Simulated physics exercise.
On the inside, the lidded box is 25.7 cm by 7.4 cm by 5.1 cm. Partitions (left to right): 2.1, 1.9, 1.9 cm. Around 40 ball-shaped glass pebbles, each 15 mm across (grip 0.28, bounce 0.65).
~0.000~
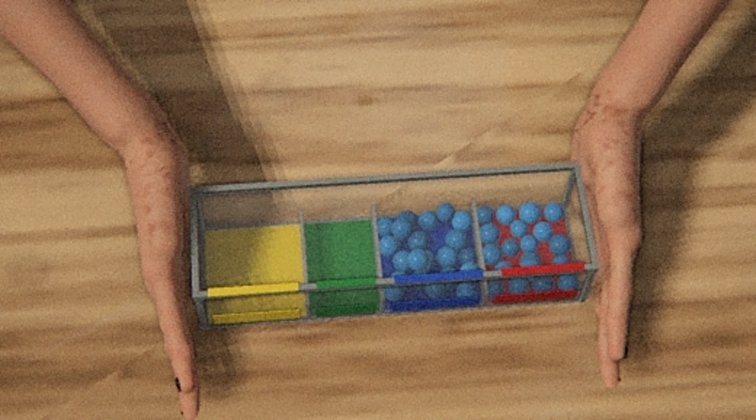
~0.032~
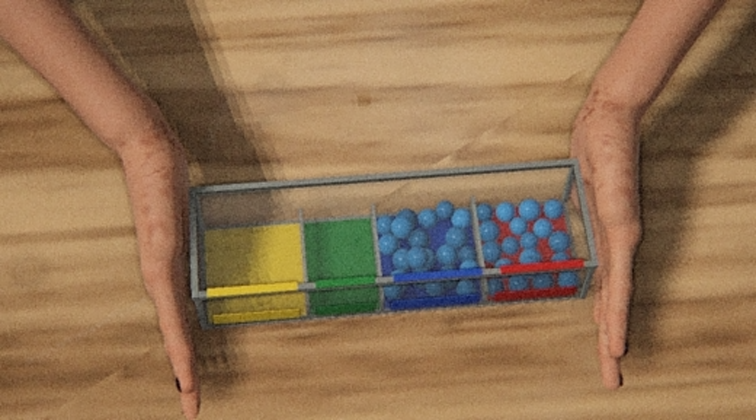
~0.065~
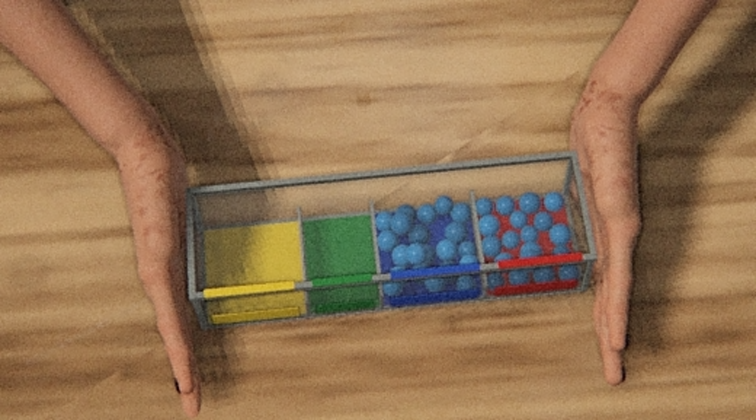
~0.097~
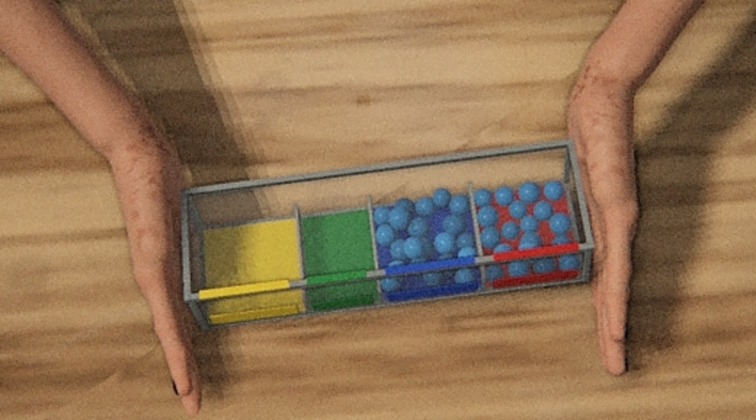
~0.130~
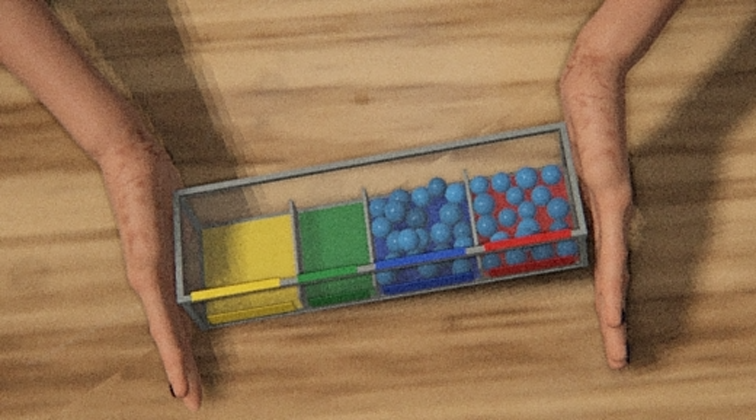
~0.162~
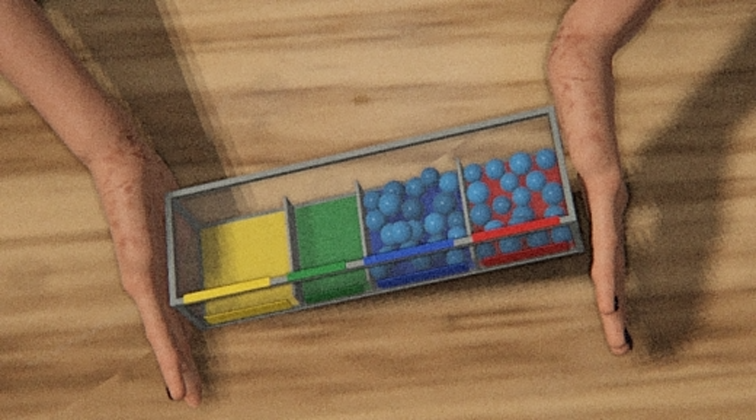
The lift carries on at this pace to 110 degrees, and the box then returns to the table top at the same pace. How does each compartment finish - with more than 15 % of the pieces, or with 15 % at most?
Red: At most 15 %, blue: At most 15 %, green: At most 15 %, yellow: More than 15 %.
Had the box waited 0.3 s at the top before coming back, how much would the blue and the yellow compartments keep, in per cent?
Then, in per cent: Blue 5, yellow 95.
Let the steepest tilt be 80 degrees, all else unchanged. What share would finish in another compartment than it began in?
80 %.
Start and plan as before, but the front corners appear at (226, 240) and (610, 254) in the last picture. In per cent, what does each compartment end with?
In the end red holds 100 %, blue holds 5 %, green holds 0 % and yellow holds 0 %.
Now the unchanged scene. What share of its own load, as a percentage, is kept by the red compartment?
Some 0 per cent.
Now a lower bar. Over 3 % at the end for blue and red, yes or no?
Checking blue: It falls short; checking red: It falls short.
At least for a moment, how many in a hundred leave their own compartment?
Estimate: Around 100 %.
After 0.81 s, tilt 110 degrees; red 25 %, blue 40 %, green 20 %, yellow 15 %.
After 1.25 s, tilt 48 degrees; green 10 %, yellow 90 %.
Then, at 1.76 s, tilt 0 degrees; green 10 %, yellow 90 %.
In the end, at 2.1 s, red 0 %, blue 0 %, green 10 %, yellow 95 %.
